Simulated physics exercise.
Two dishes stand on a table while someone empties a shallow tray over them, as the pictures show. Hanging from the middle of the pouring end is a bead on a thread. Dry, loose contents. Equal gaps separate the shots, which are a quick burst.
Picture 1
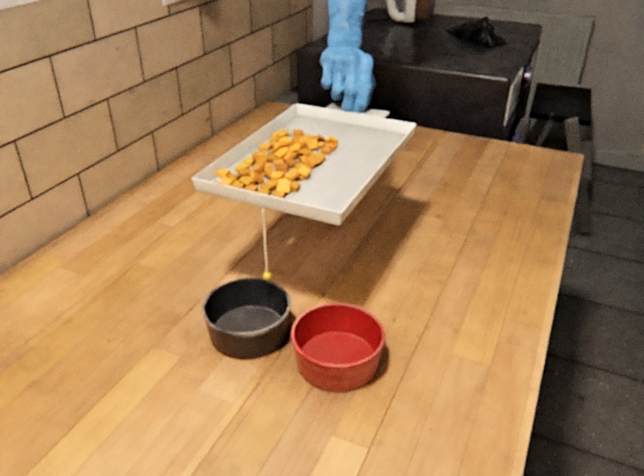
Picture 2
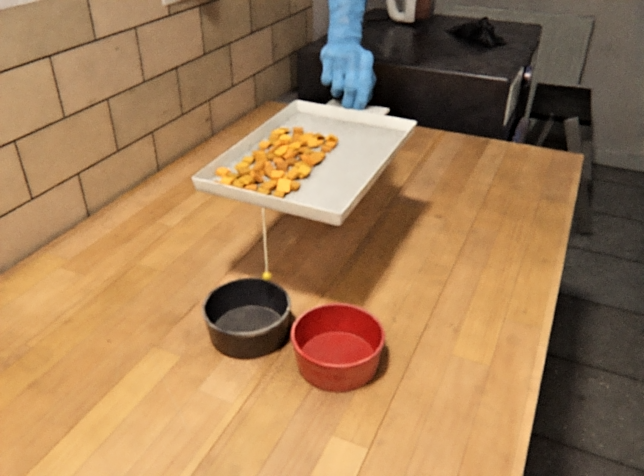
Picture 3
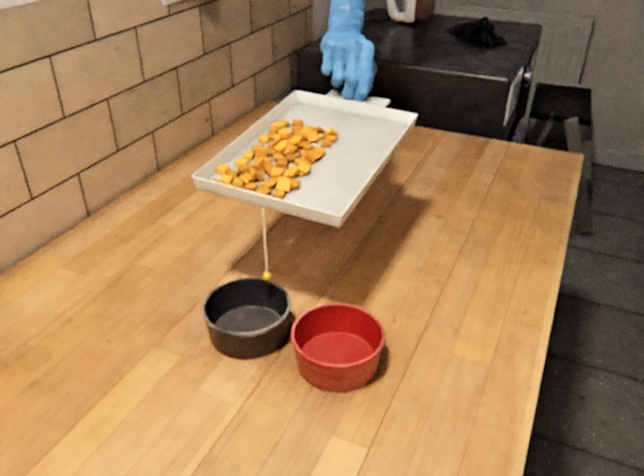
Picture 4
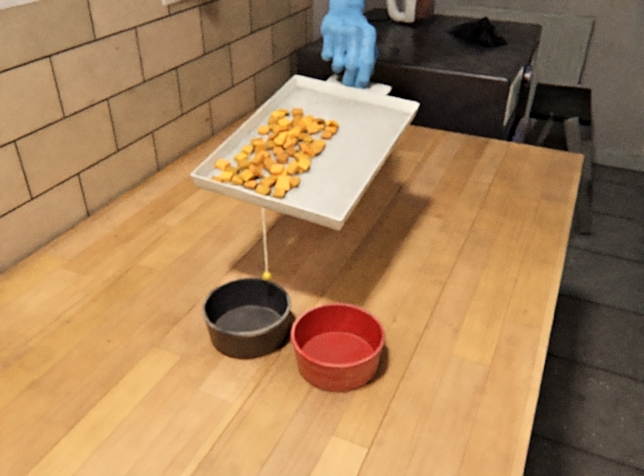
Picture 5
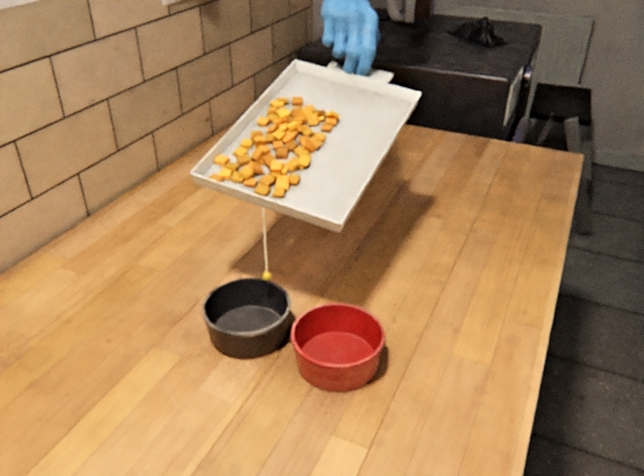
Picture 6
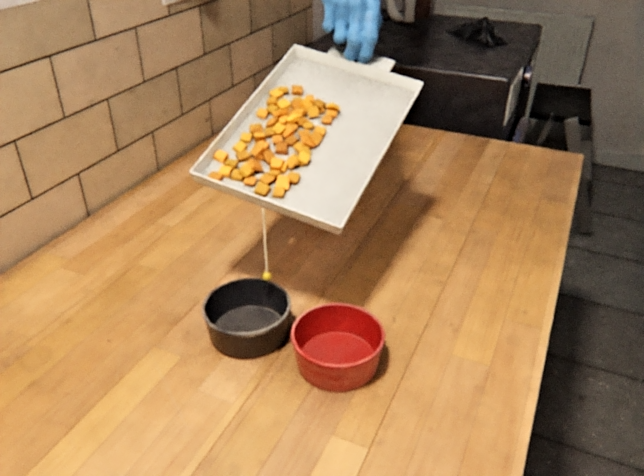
A blue-gloved hand raises the far end of a white tray of orange pieces above two dishes.
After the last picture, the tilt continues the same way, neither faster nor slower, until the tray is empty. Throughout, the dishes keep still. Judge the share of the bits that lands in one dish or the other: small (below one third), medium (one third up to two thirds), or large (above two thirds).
The share is medium.
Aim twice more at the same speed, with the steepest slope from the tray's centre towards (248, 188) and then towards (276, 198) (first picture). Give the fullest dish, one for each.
So, first the one on the left side, and second the one on the left side.
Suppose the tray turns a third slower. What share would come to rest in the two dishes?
Around 50 percent.
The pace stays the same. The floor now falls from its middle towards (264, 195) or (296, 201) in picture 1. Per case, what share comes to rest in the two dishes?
The share is 50 per cent in the first and 80 per cent in the second.
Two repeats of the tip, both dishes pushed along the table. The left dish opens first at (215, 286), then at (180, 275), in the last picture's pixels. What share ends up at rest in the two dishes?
Respectively 70 percent and 20 percent.
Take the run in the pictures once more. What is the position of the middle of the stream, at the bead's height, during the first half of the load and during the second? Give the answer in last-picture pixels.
Earlier half at (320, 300), later half at (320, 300).
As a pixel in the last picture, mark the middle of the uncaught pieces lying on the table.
Approximate centre, last frame: (320, 322).
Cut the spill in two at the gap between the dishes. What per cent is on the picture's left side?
Around 10 percent of the pieces.
Soon after the last picture, tray tipped steeply; nearly all on the tray; a stray few in the air.
A little later, tray tipped right over; about two thirds on the tray; about a quarter in the right dish; a small part outside both; a small part in the air.
Later still, tray tipped past a quarter turn; about half in the right dish; a small part in the left dish; about half outside both.
At rest, tray tipped past a quarter turn; about half in the right dish; a small part in the left dish; about half outside both.
